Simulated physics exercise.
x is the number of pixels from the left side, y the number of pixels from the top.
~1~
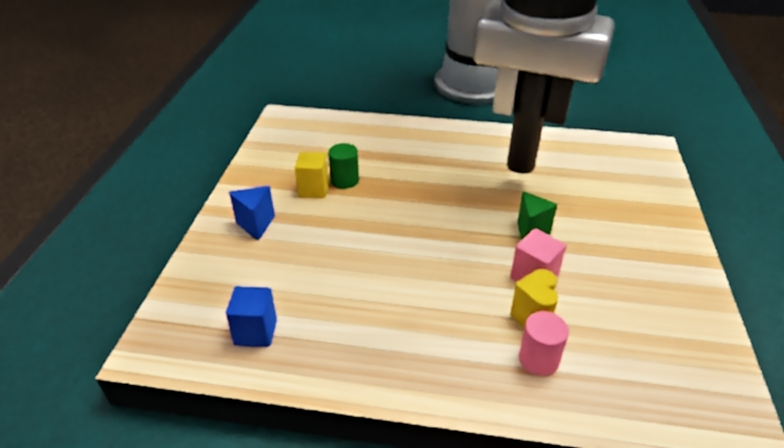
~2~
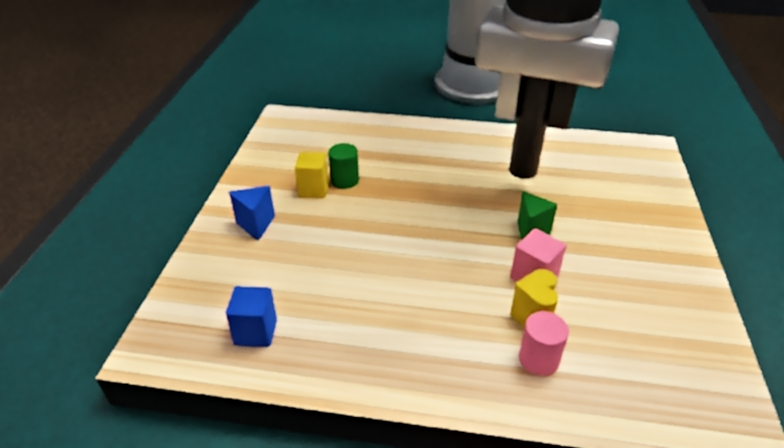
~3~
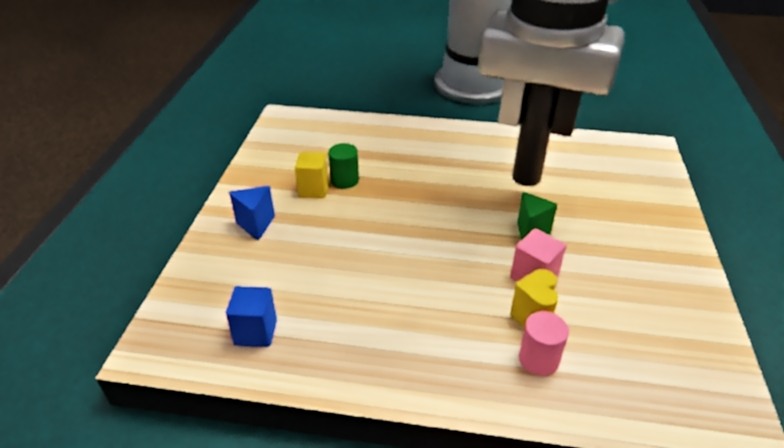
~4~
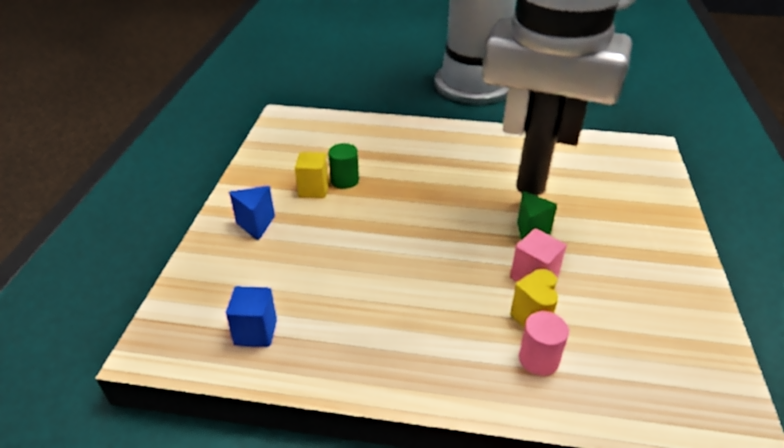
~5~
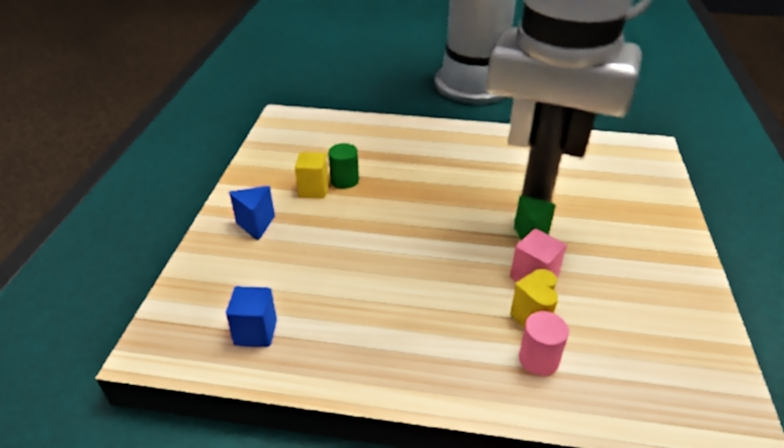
On a wooden board, a robot arm moves its black pusher down to the green block.
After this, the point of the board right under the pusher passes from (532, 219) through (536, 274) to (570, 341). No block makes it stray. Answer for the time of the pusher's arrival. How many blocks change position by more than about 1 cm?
Here I'd predict at least three blocks moving more than 1 cm.
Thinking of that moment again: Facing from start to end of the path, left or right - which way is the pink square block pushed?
That block drifts right.
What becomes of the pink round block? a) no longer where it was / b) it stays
The one that fits is a, no longer where it was.
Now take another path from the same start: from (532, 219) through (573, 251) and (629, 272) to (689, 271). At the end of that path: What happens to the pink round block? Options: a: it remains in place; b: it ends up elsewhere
The one that fits is a, it remains in place.
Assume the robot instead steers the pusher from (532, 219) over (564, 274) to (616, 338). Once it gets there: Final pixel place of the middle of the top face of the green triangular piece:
For the centre of its top, I'd go with (532, 228).
What follows on the original path. One third of the way, pusher (538, 235); green triangular piece (520, 236), turned 25° clockwise; pink square block (534, 258), turned 60° anticlockwise.
Two thirds of the way, pusher (547, 275); green triangular piece (509, 247), turned 55° clockwise; yellow heart (547, 326); pink square block (532, 291), turned 50° anticlockwise; pink round block (552, 366).
At the end, pusher (577, 321); green triangular piece (509, 247), turned 55° clockwise; yellow heart (542, 348), turned 55° anticlockwise; pink square block (532, 306), turned 20° clockwise; pink round block (556, 384).
